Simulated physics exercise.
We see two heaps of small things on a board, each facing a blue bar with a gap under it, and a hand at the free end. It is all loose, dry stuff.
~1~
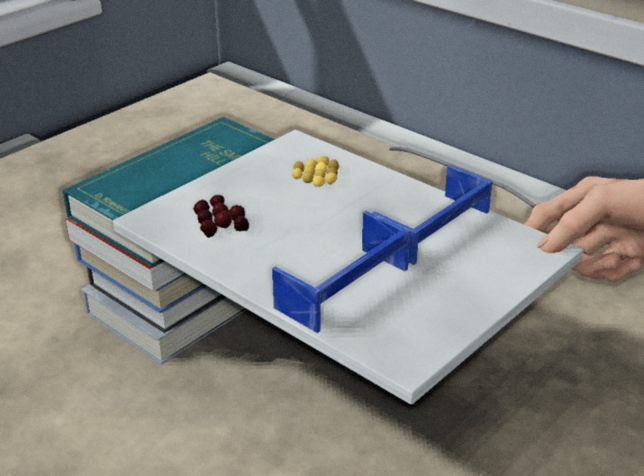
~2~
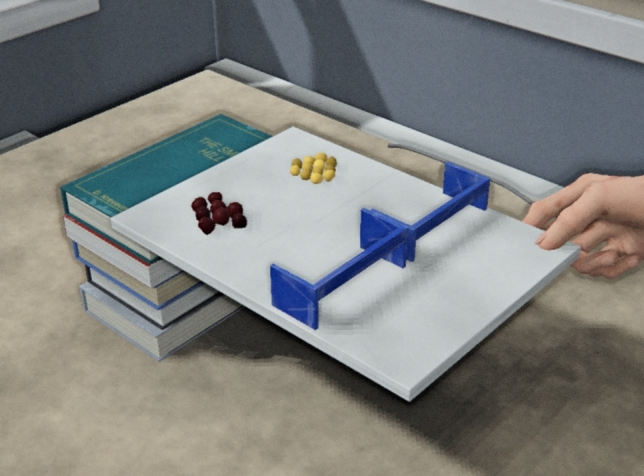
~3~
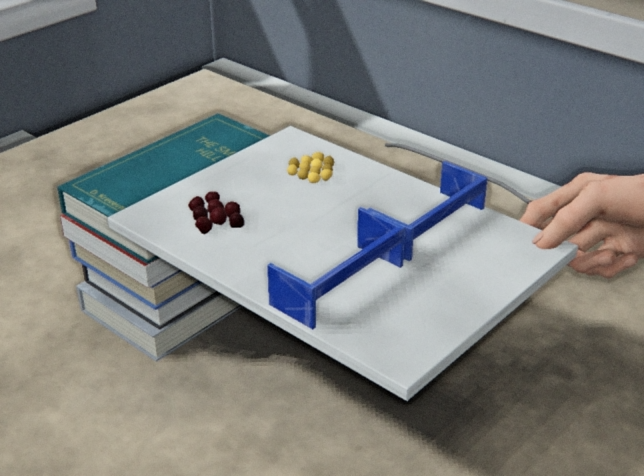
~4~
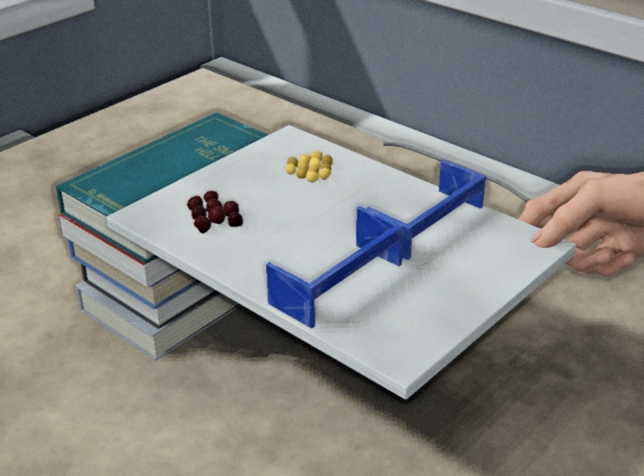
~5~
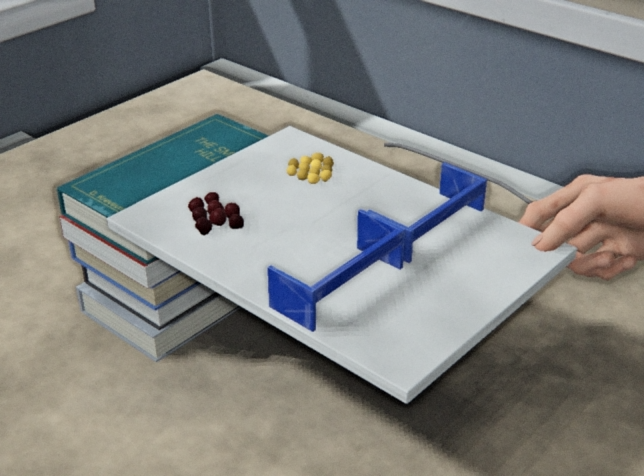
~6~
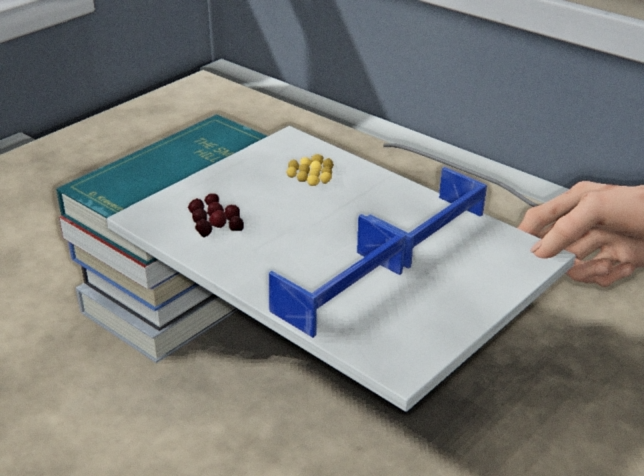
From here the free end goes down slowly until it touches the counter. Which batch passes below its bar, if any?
The nearer batch slips under its gate and the farther batch slips under its gate.
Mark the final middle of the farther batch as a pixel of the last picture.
Close to (592, 455).
Then, 0.34 s on from there, board sloping at 10°; nearer batch where it was; farther batch where it was.
Then, 0.78 s on from there, board sloping at 22°; nearer batch on its way down; farther batch on its way down.
Then, 1.24 s on from there, board resting at 30°; nearer batch the whole lot past its gate; farther batch the whole lot past its gate.
In the end, board resting at 30°; nearer batch the whole lot past its gate; farther batch the whole lot past its gate.
